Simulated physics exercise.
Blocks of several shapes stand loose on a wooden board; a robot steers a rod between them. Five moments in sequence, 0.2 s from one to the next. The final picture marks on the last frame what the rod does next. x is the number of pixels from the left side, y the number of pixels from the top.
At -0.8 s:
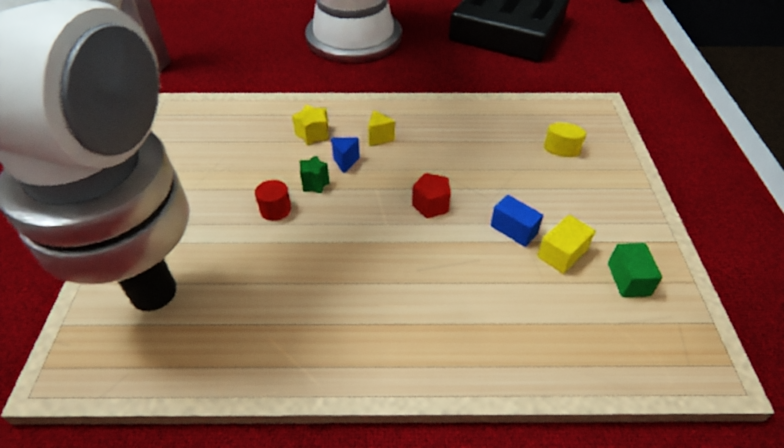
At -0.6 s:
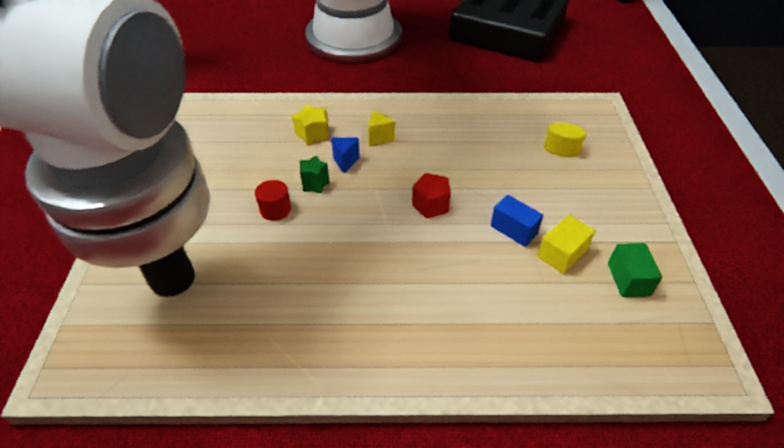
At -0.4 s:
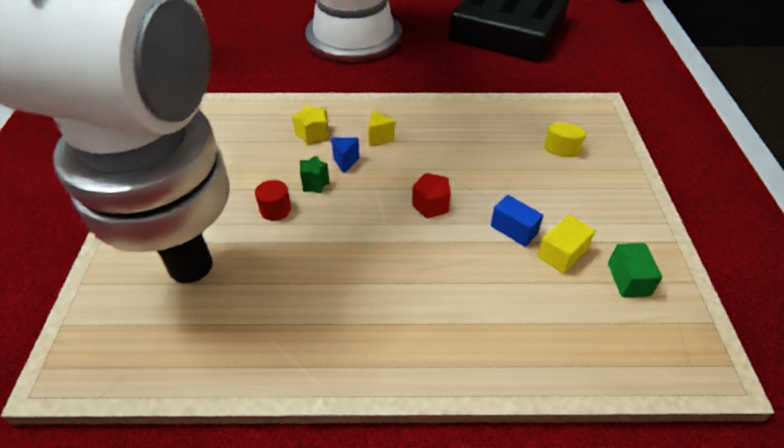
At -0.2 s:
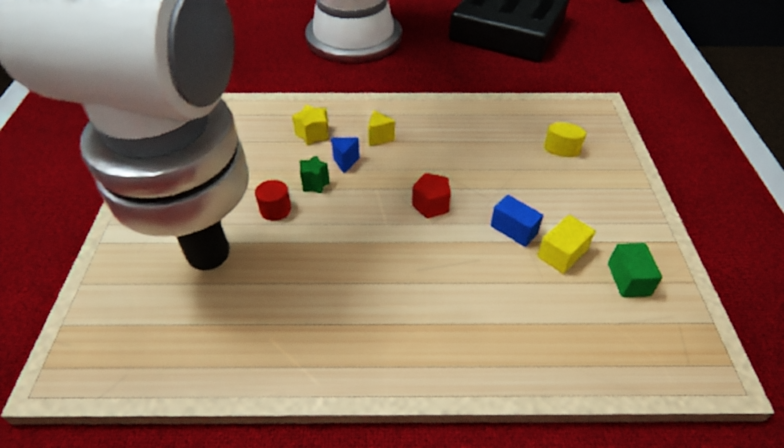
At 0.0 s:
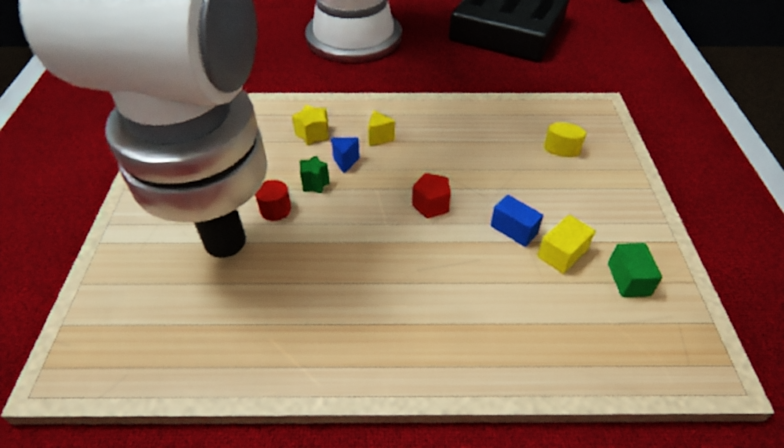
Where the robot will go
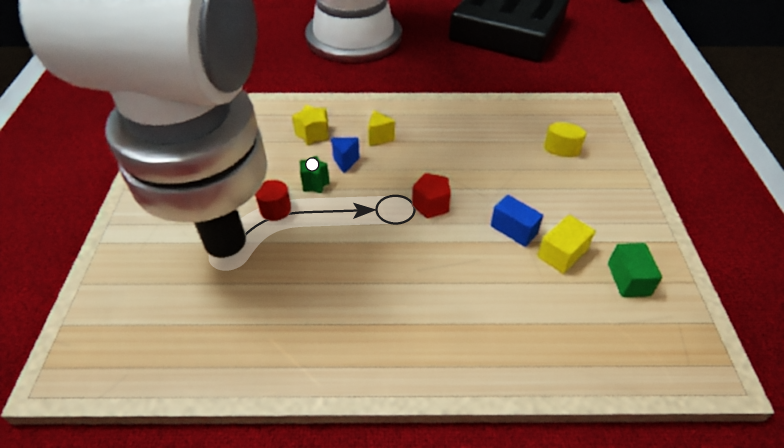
On a wooden board scattered with small red, blue, green and yellow blocks, a robot arm moved its black rod up and to the right, nearing the red round block while every block stayed still.
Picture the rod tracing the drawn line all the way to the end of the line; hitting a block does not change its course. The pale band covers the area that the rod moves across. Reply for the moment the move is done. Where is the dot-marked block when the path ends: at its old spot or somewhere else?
Moved.
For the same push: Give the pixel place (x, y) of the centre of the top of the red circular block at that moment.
The spot you're after is about (304, 168) in the image.
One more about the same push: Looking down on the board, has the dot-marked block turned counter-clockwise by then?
No, it doesn't check out.
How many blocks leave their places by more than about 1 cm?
I reckon the push displaces two of the blocks by more than 1 cm.
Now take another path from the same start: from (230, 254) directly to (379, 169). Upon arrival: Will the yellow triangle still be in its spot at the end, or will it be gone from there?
That block stays in place.
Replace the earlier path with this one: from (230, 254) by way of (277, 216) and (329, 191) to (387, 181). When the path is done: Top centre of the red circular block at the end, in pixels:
Somewhere near (299, 155).
Drawn move, from (230, 254) through (275, 217) and (335, 211) to (396, 209); the dot is on the green star-shaped block.
What follows on the original path. One third of the way, rod at (273, 206); red circular block at (291, 175); green star-shaped block at (317, 161).
Two thirds of the way, rod at (335, 200); red circular block at (304, 168); green star-shaped block at (323, 154), turned 30° clockwise.
At the end, rod at (396, 198); red circular block at (304, 168); green star-shaped block at (323, 154), turned 30° clockwise; red pentagonal block still.
